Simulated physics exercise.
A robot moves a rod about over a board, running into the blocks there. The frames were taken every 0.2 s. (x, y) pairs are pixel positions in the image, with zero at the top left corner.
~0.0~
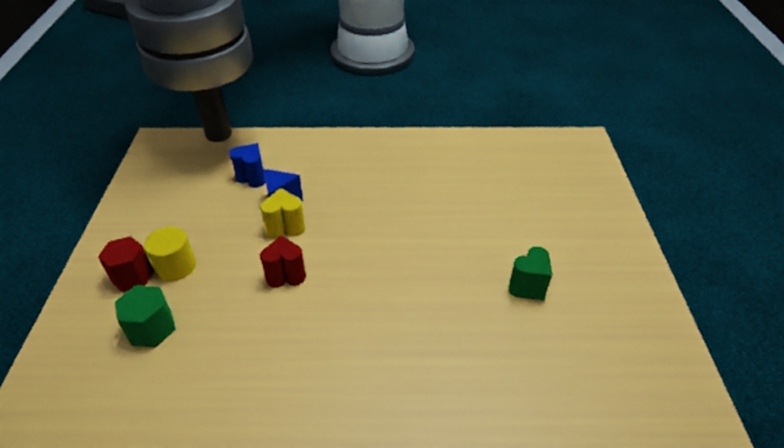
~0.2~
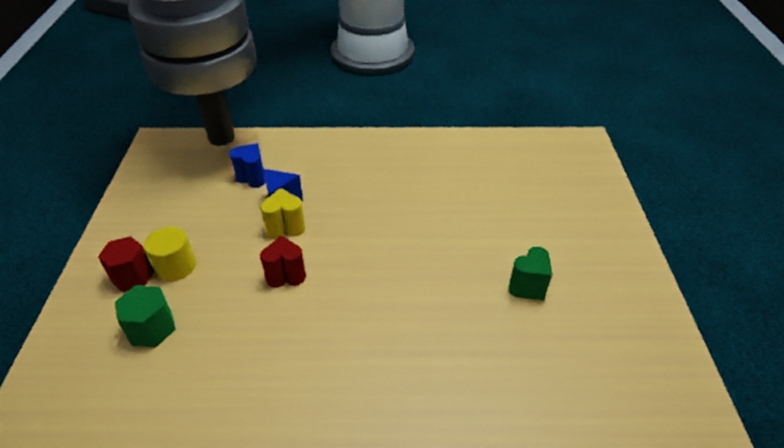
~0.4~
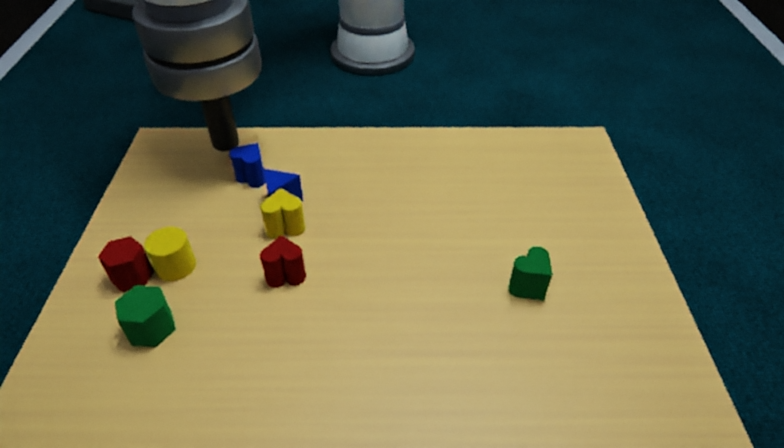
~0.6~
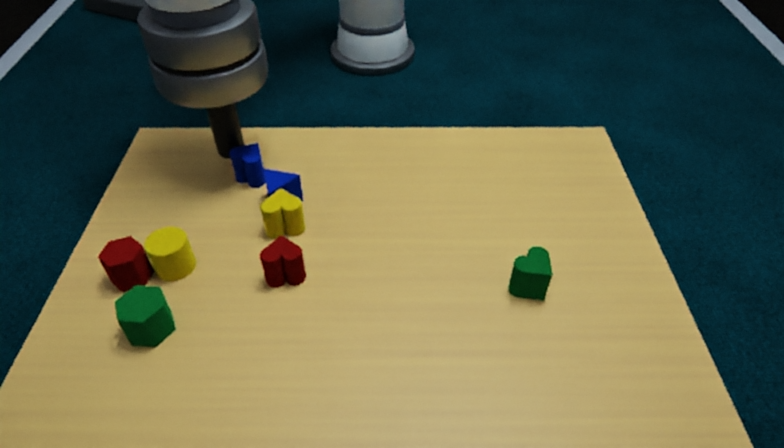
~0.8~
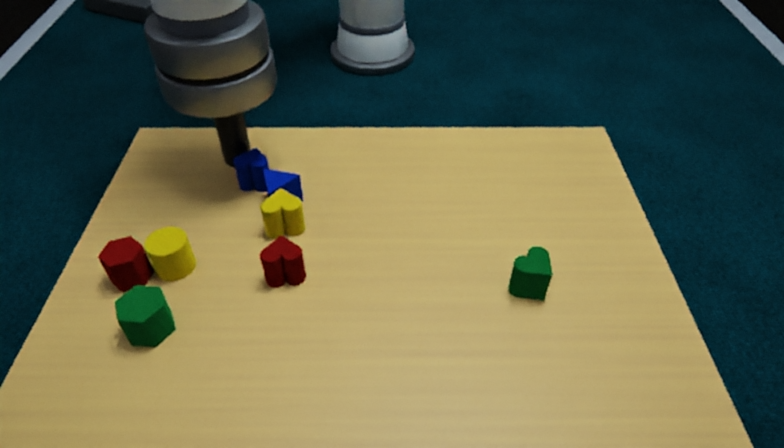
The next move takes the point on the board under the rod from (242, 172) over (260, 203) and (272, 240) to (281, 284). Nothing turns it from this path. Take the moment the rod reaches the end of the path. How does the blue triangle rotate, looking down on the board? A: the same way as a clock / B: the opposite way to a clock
A.
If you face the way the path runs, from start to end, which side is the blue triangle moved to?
Over to the left.
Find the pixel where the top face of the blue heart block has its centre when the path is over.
The centre of its top will be at (281, 168).
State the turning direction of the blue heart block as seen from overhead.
Looking down on the board, it turns counter-clockwise.
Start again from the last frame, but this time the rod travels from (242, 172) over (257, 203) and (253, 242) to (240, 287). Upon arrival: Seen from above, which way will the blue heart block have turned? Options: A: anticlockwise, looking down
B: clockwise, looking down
Choice A: Anticlockwise, looking down.
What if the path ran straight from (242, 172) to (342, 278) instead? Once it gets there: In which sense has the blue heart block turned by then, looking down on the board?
The twist is anticlockwise.
On the path given first. One third of the way, rod at (257, 191); blue heart block at (281, 168), turned 65° anticlockwise; blue triangle at (295, 181), turned 50° clockwise; yellow heart block at (284, 204), turned 15° clockwise.
Two thirds of the way, rod at (270, 228); blue heart block at (281, 168), turned 70° anticlockwise; blue triangle at (297, 182), turned 40° clockwise; yellow heart block at (298, 218), turned 35° anticlockwise.
At the end, rod at (278, 272); blue heart block at (281, 168), turned 70° anticlockwise; blue triangle at (297, 182), turned 40° clockwise; yellow heart block at (301, 220), turned 50° anticlockwise; red heart block at (296, 277).
